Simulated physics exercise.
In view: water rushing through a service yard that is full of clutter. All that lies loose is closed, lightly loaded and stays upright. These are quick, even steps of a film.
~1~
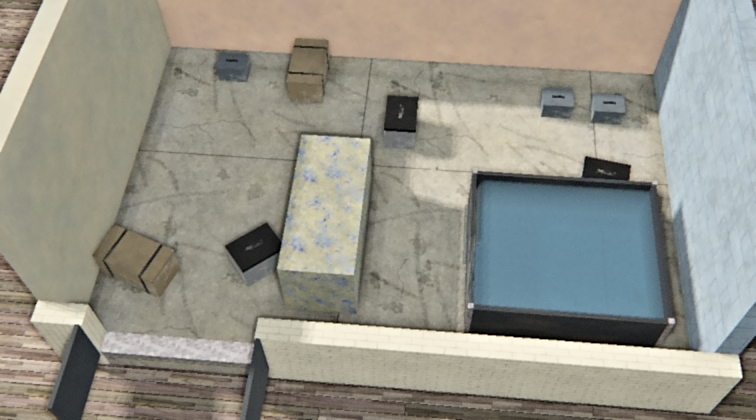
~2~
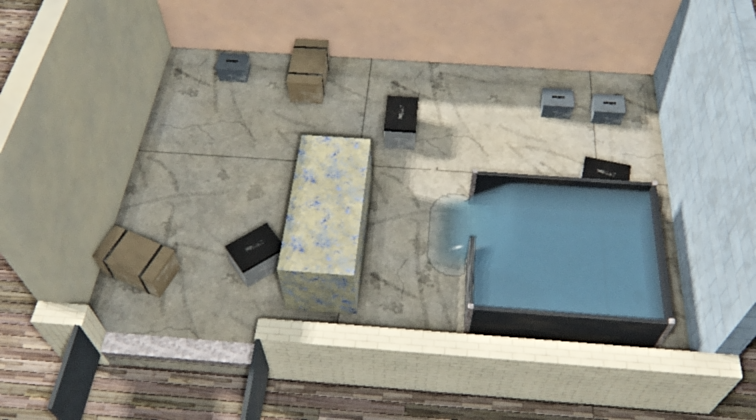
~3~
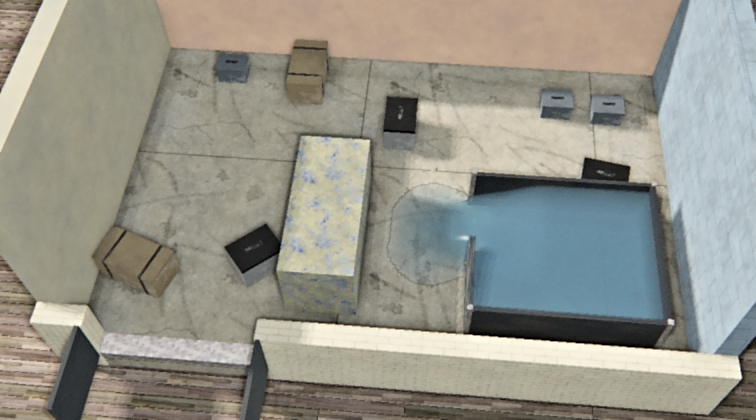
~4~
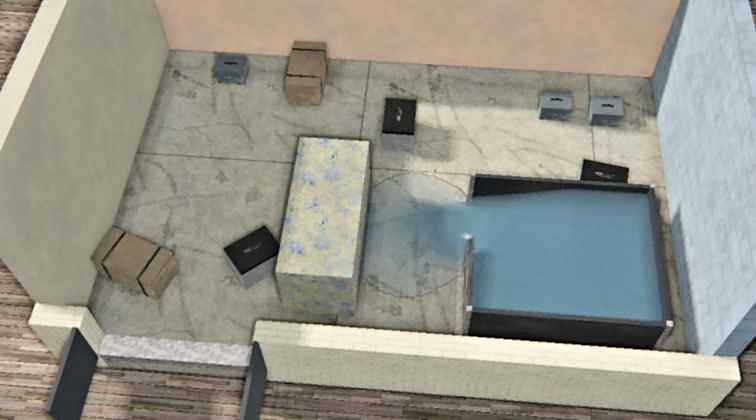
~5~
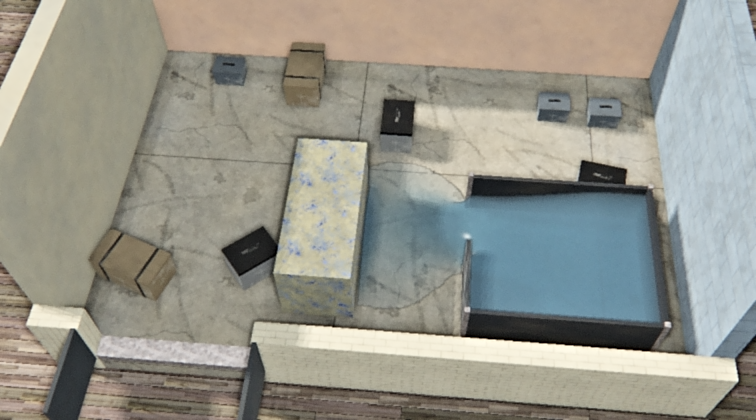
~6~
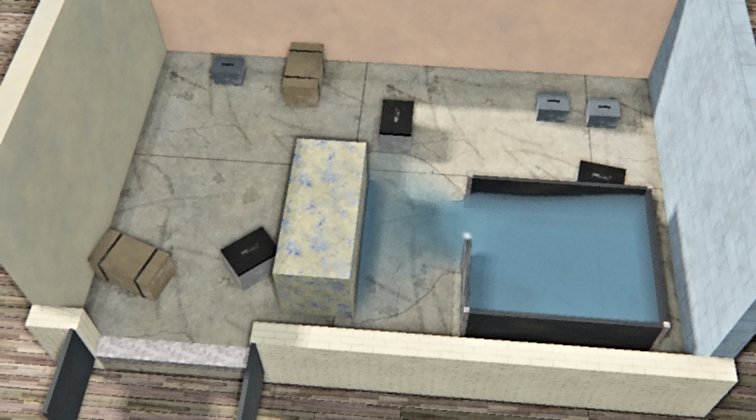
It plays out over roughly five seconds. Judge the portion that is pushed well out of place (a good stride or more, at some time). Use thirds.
It is from one to two thirds.
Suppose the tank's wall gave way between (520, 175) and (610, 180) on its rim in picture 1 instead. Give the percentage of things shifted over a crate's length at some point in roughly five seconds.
About 80 per cent.
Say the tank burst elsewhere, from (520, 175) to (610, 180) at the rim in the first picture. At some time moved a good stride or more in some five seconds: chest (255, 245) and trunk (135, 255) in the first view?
In that order: Not that far, less than that.
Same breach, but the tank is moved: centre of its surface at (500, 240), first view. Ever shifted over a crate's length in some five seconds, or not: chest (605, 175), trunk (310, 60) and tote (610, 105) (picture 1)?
In that order: Short of that, shifted that much, short of that.
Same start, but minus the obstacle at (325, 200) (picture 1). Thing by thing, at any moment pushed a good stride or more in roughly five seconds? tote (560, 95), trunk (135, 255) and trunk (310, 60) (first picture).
One after the other: No, that far or more, swept aside.
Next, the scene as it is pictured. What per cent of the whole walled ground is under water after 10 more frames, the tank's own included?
Roughly 45 per cent.
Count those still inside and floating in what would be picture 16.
It comes to 1.
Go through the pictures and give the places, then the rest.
In the first picture, a tote at (558, 97) rests on the ground; a tote at (609, 103), on the bottom; 0 of 8 have shifted.
In the second picture, a tote at (558, 97), on the bottom; a tote at (609, 103) rests on the ground; 0 of 8 have shifted.
In the third picture, a tote at (558, 98) rests on the ground; a tote at (609, 104), on the bottom; 0 of 8 have shifted.
In the fourth picture, a tote at (556, 100) rests on the ground; a tote at (607, 106) rests on the ground; 0 of 8 have shifted.
In the fifth picture, a tote at (555, 101), on the bottom; a tote at (605, 107), on the bottom; 0 of 8 have shifted.
In the sixth picture, a tote at (554, 101) rests on the ground; a tote at (604, 107) rests on the ground; 0 of 8 have shifted.
A moment on, 0 of 8 are well off their spots; 0 afloat.
Next, 1 of 8 are well off their spots; 1 afloat.
Later, 3 of 8 are well off their spots; 2 afloat.
In the end, 3 of 8 are well off their spots, and 3 have been at some point; 2 afloat.
